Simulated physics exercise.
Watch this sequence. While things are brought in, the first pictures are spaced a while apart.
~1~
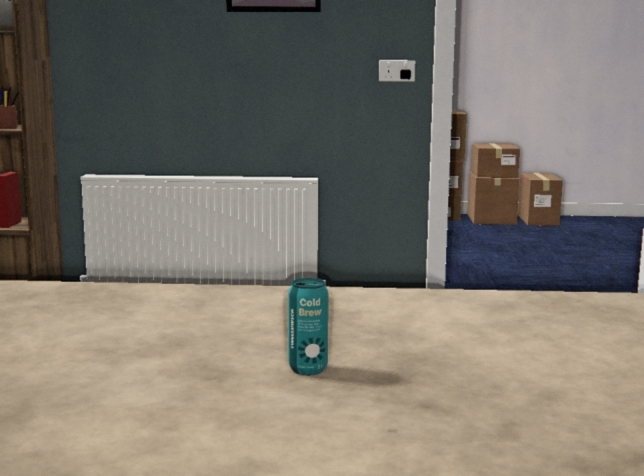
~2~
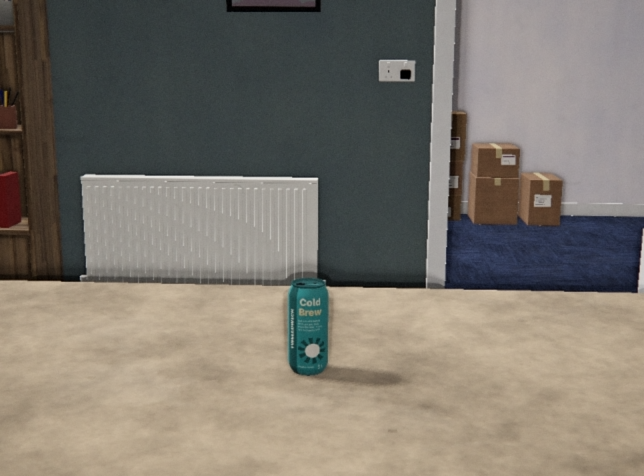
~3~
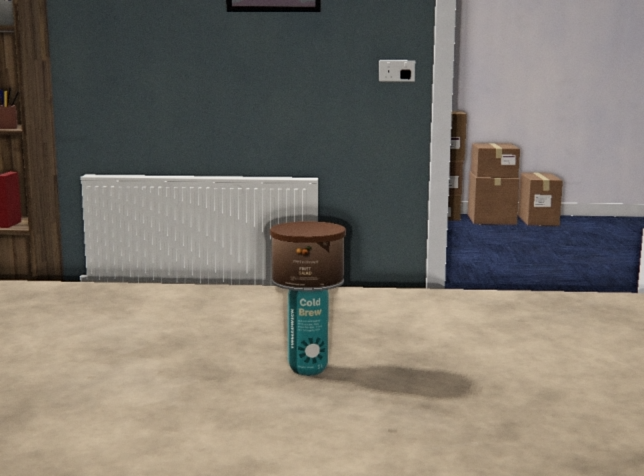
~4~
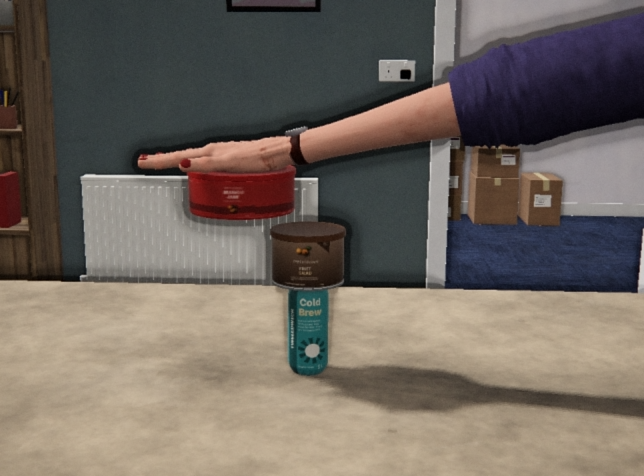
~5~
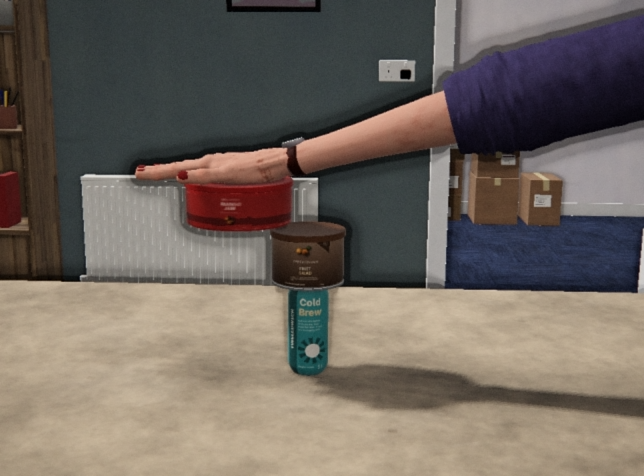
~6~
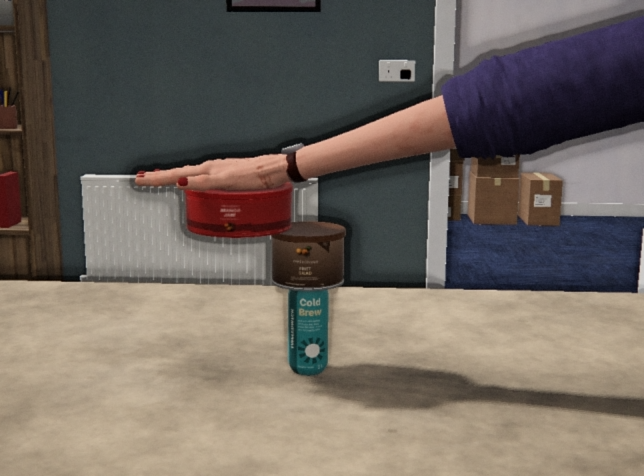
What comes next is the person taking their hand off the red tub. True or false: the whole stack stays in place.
False.
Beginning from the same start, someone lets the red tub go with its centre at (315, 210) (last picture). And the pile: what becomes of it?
The pile remains standing.
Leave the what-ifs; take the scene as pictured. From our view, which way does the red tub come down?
Off leftwards in the picture.
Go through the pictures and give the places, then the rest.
The last thing is not in view yet, in the first picture.
The last thing is not in view yet, in the second picture.
The last thing is not in view yet; brown tub (308, 255), in the third picture.
Coming down; red tub (242, 190); brown tub (308, 255), in the fourth picture.
Coming down; red tub (239, 200); brown tub (308, 255), in the fifth picture.
In place under the hand; red tub (239, 207); brown tub (308, 255), in the sixth picture.
Then, 0.30 s past the last view, red tub now fallen.
Then, 0.40 s past the last view, things are still on the move.
Then, 0.60 s past the last view, as before.
Then, 1.20 s past the last view, nothing new.
Finally, fallen, red tub; the other 2 still in place. Final places as the last picture's camera would see them, red tub near (118, 346). The pile comes apart.
